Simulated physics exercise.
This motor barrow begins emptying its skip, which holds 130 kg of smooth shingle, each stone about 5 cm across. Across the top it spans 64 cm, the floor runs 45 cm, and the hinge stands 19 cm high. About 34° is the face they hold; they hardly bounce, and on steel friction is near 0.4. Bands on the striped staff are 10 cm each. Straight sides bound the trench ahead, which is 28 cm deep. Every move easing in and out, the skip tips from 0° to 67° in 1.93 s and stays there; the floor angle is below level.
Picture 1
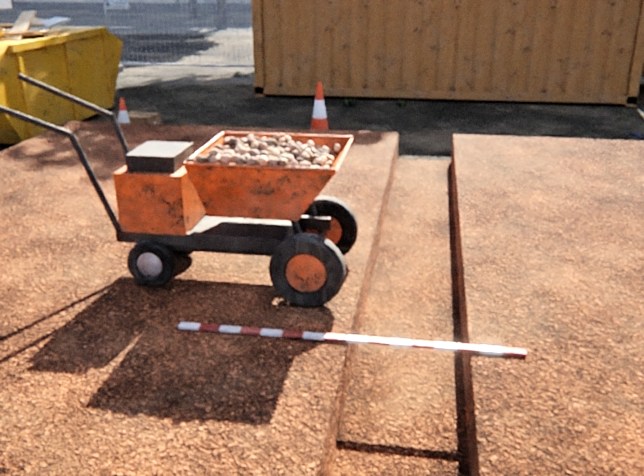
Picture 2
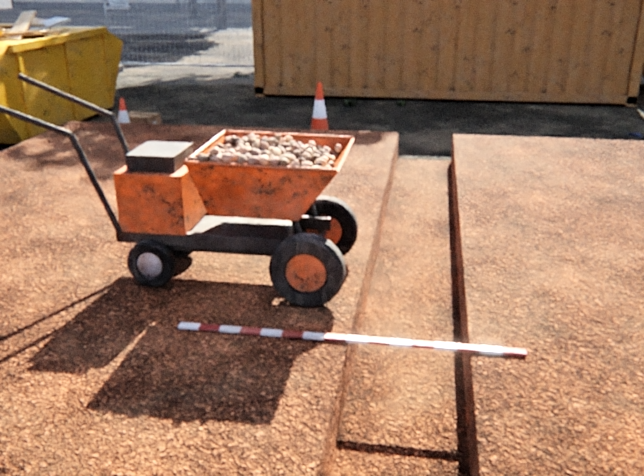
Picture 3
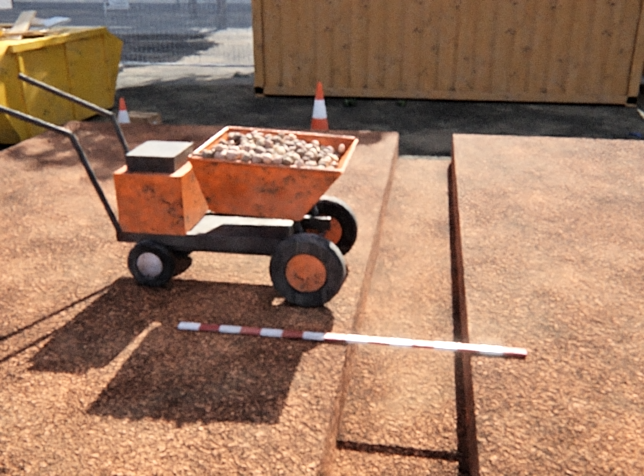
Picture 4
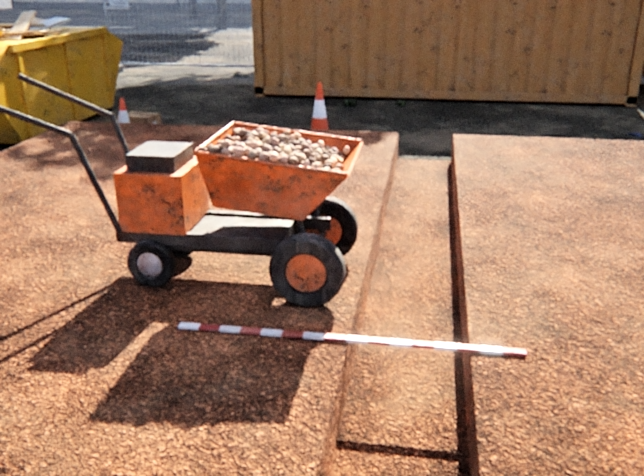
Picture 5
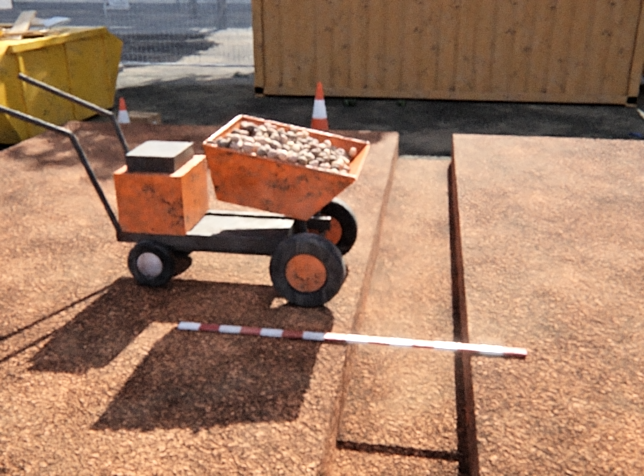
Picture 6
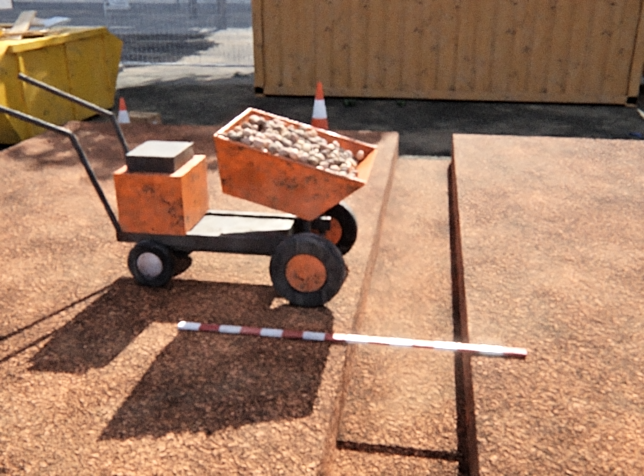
A sunlit yard of rough reddish-brown ground, cut by a straight-sided trench, is seen from slightly above and to one side, with a timber wall behind. An orange and black motor barrow full of pale stones stands left of the trench, near a yellow skip, traffic cones and a red-and-white staff. Its orange skip tilts gradually forward to the right, its rear rising, while the wheels and camera stay still.
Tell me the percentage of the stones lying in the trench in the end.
Close to 78 %.
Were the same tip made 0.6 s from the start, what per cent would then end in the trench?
50 per cent.
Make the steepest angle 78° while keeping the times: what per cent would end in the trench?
I'd expect around 75 in a hundred.
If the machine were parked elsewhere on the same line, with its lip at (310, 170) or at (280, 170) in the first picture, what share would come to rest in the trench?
From the first place around 100 per cent, from the other around 100.
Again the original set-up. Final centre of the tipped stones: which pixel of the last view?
Roughly (441, 321), I'd say.
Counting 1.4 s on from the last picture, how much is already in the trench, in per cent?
40 per cent or so by then.
Then, 0.9 s after the last picture the floor is at 57°, 96 % in the skip, 4 % in the trench; the foremost stones are at (447, 281).
Then, 1.4 s after the last picture the floor is at 67°, 46 % in the skip, 39 % in the trench, 15 % past the trench; the foremost stones are at (539, 288).
Then, 1.8 s after the last picture the floor is at 67°, 24 % in the skip, 54 % in the trench, 22 % past the trench; the foremost stones are at (583, 298).
Then, 3.7 s after the last picture the floor is at 67°, 0 % in the skip, 78 % in the trench, 22 % past the trench; the foremost stones are at (595, 301).
